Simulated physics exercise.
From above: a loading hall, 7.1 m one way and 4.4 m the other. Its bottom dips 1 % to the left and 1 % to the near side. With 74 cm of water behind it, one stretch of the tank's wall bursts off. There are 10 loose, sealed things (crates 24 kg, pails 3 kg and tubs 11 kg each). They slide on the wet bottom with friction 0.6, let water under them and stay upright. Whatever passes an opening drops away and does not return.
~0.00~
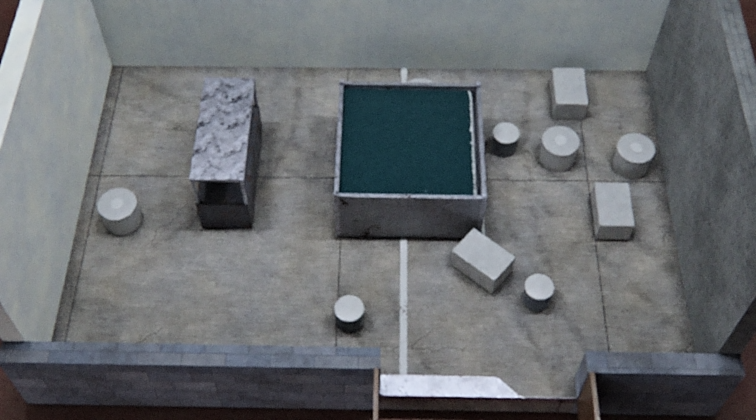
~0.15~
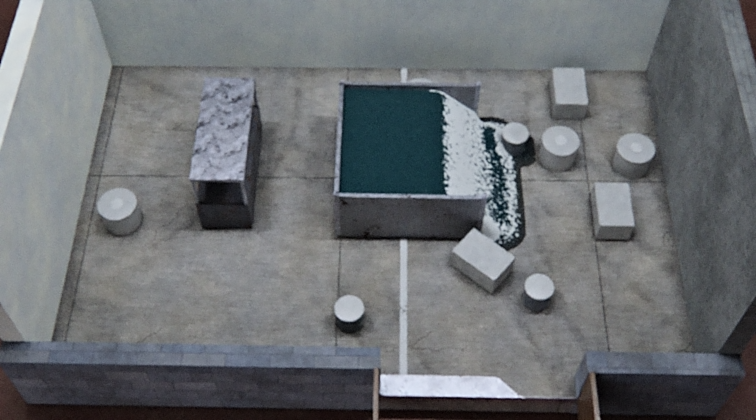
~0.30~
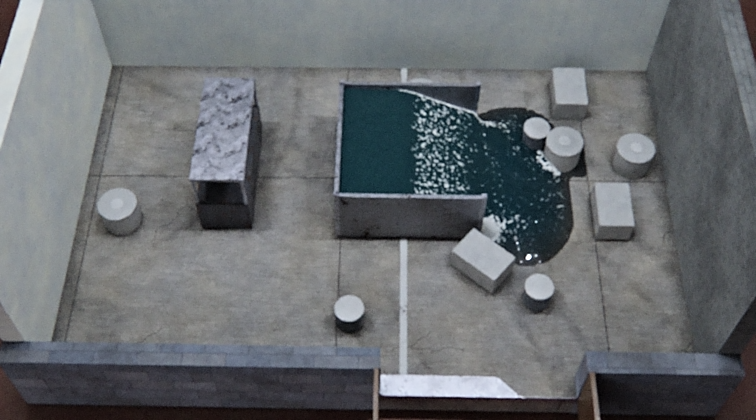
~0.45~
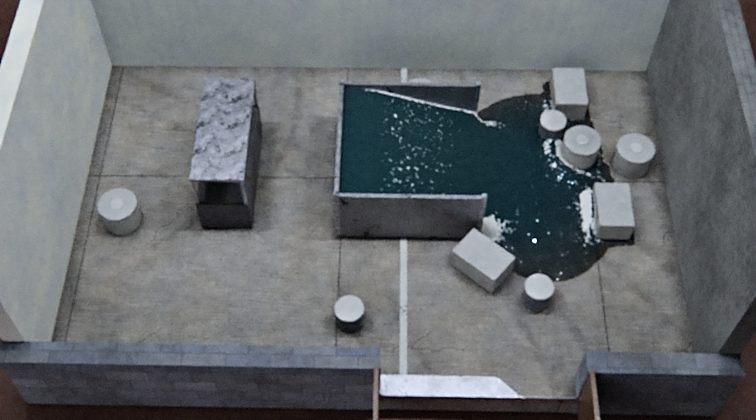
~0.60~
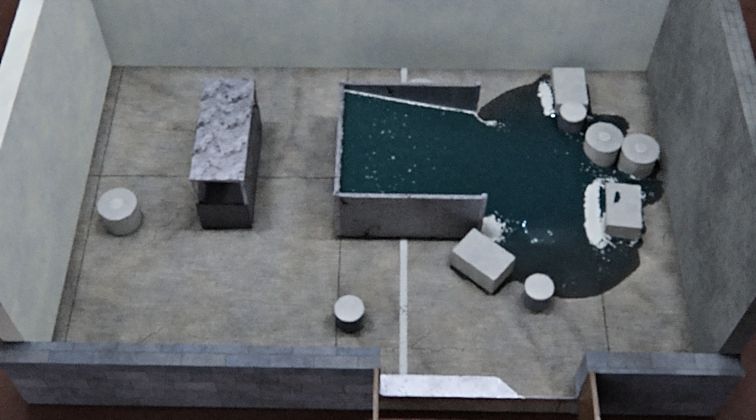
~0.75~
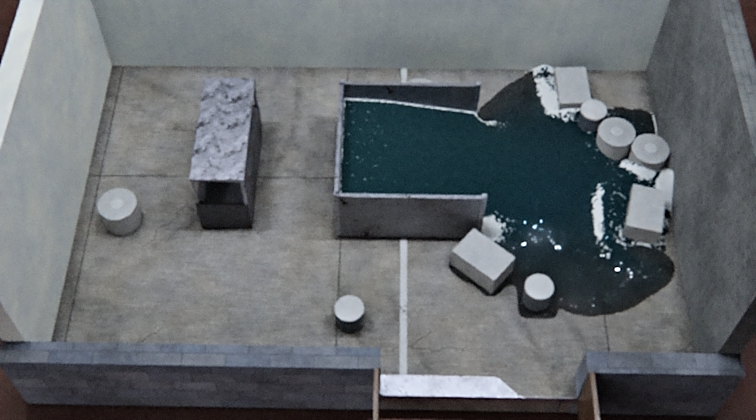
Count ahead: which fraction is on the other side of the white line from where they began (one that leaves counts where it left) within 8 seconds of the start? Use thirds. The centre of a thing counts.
Share: One to two thirds.
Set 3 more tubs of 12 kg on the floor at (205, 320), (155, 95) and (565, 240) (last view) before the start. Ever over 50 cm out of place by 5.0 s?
In that order: Under, under, over.
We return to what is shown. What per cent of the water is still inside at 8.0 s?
Some 80 per cent remains.
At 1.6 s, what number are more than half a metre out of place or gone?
I count 4.
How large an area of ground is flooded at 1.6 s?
Roughly 12.0 m2.
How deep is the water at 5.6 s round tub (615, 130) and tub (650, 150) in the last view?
Roughly 8 and 6 cm.
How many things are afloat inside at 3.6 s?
5 of them.
After 1.6 s 0 of 10 are over the mark; 5 afloat.
After 3.6 s 2 of 10 are over the mark; 5 afloat.
After 5.6 s 6 of 10 are over the mark; 2 afloat.
After 8.0 s 6 of 10 are over the mark; 3 afloat.
